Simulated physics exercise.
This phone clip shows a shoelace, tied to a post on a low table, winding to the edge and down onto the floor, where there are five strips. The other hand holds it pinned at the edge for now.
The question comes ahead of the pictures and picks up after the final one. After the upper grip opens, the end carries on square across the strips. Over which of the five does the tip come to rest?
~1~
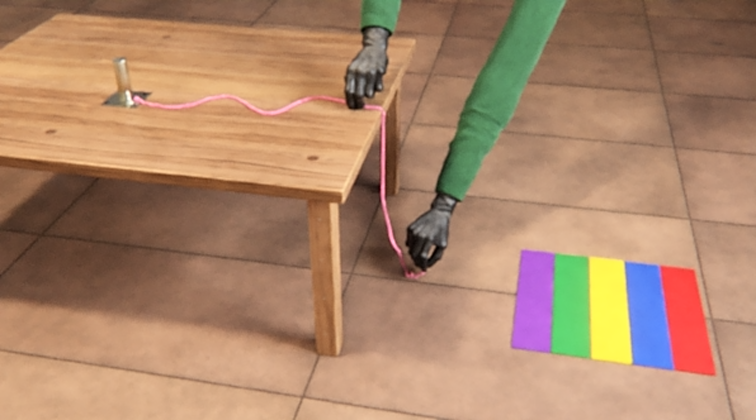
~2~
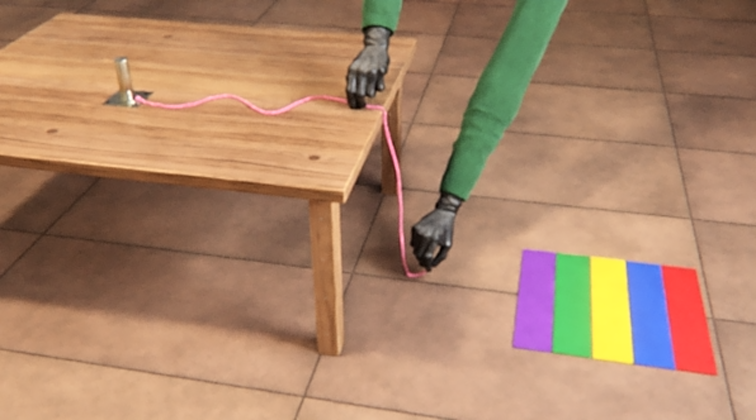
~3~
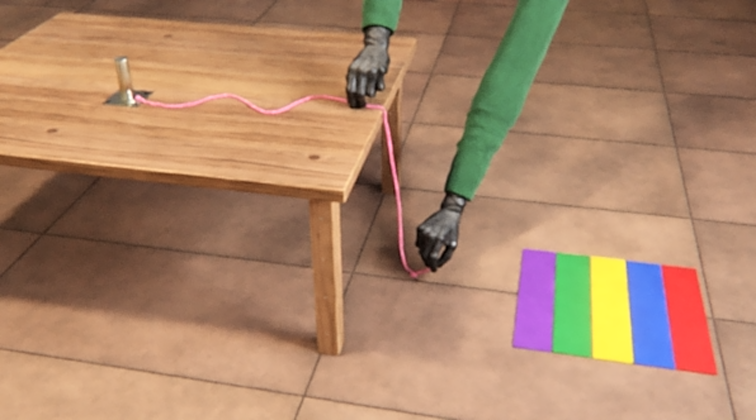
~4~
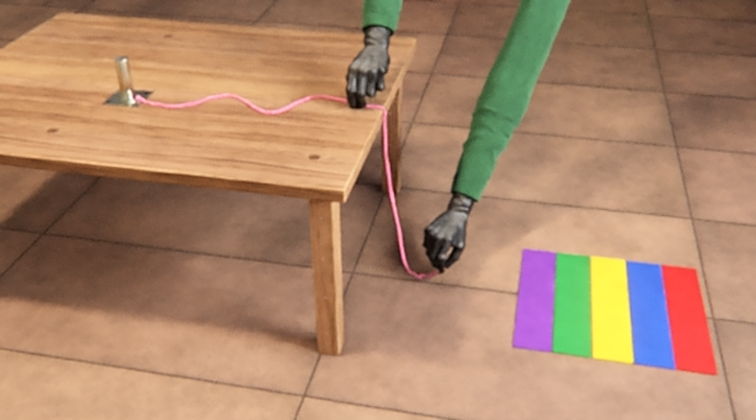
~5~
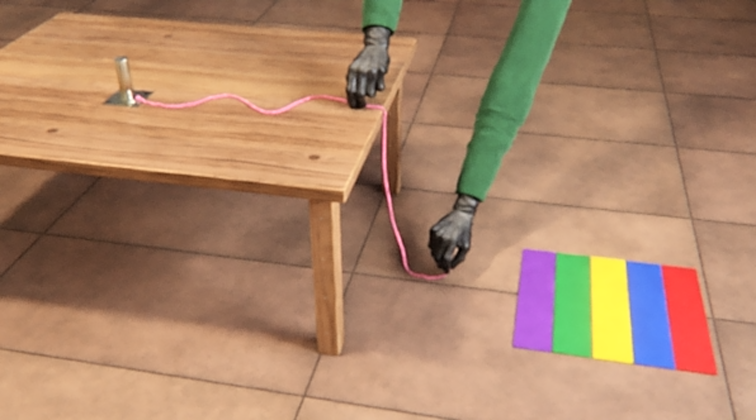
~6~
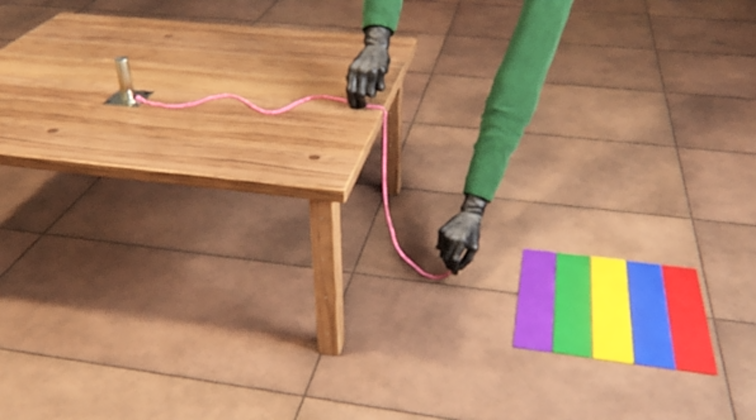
Over the yellow one.
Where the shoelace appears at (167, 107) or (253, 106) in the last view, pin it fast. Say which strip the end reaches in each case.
The end would stop on yellow and then on green.
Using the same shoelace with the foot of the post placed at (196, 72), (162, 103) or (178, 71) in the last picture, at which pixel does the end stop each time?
Somewhere near (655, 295), (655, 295) and (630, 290), in that order.
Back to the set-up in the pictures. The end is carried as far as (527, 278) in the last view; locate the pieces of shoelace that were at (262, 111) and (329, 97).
Around (291, 106) and around (371, 109).
Early on, end near (527, 278); over purple.
Midway, end near (578, 284); over green.
At the end of the slack, end near (609, 288); over yellow. The yellow one.
